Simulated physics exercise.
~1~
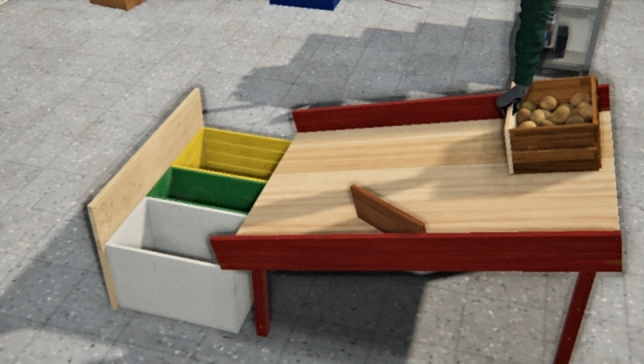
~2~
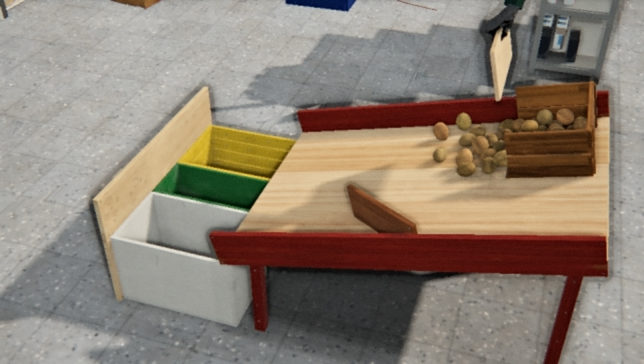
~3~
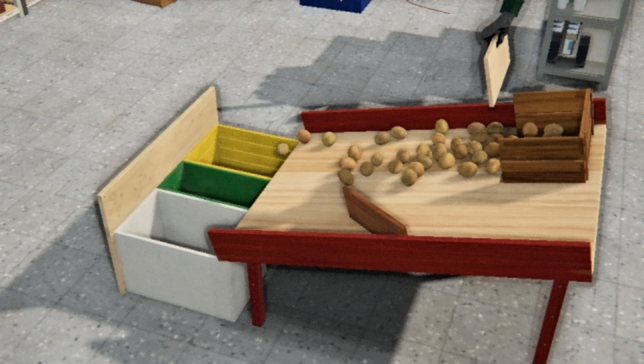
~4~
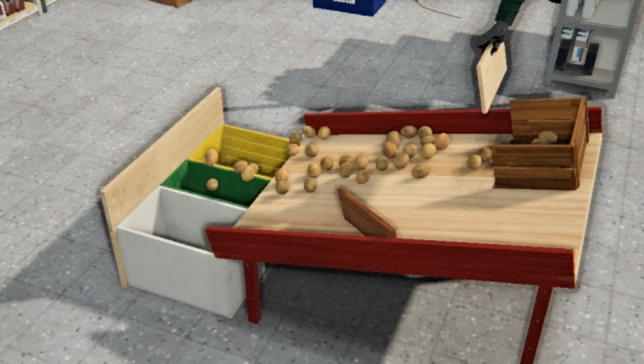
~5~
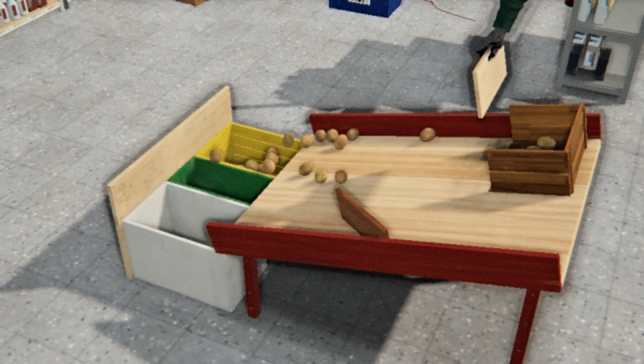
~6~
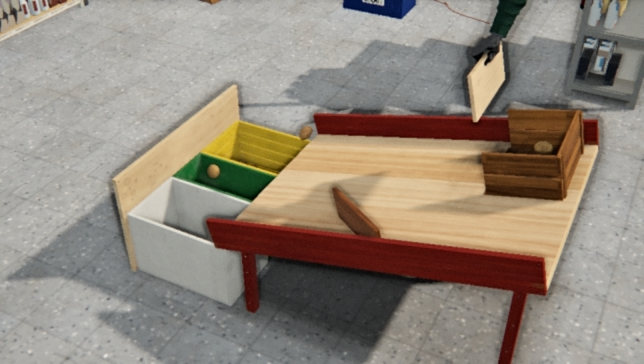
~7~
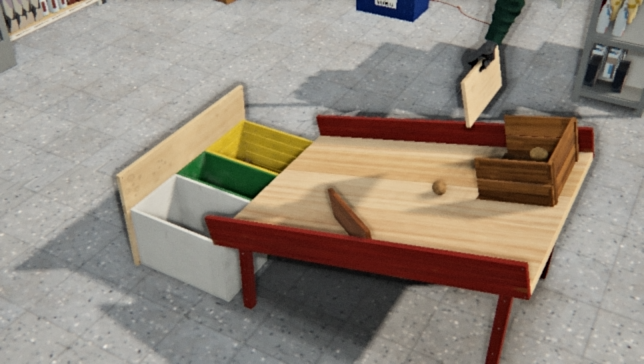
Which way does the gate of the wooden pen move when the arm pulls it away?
The gate moves up, and the arm then keeps holding it clear of the pen.
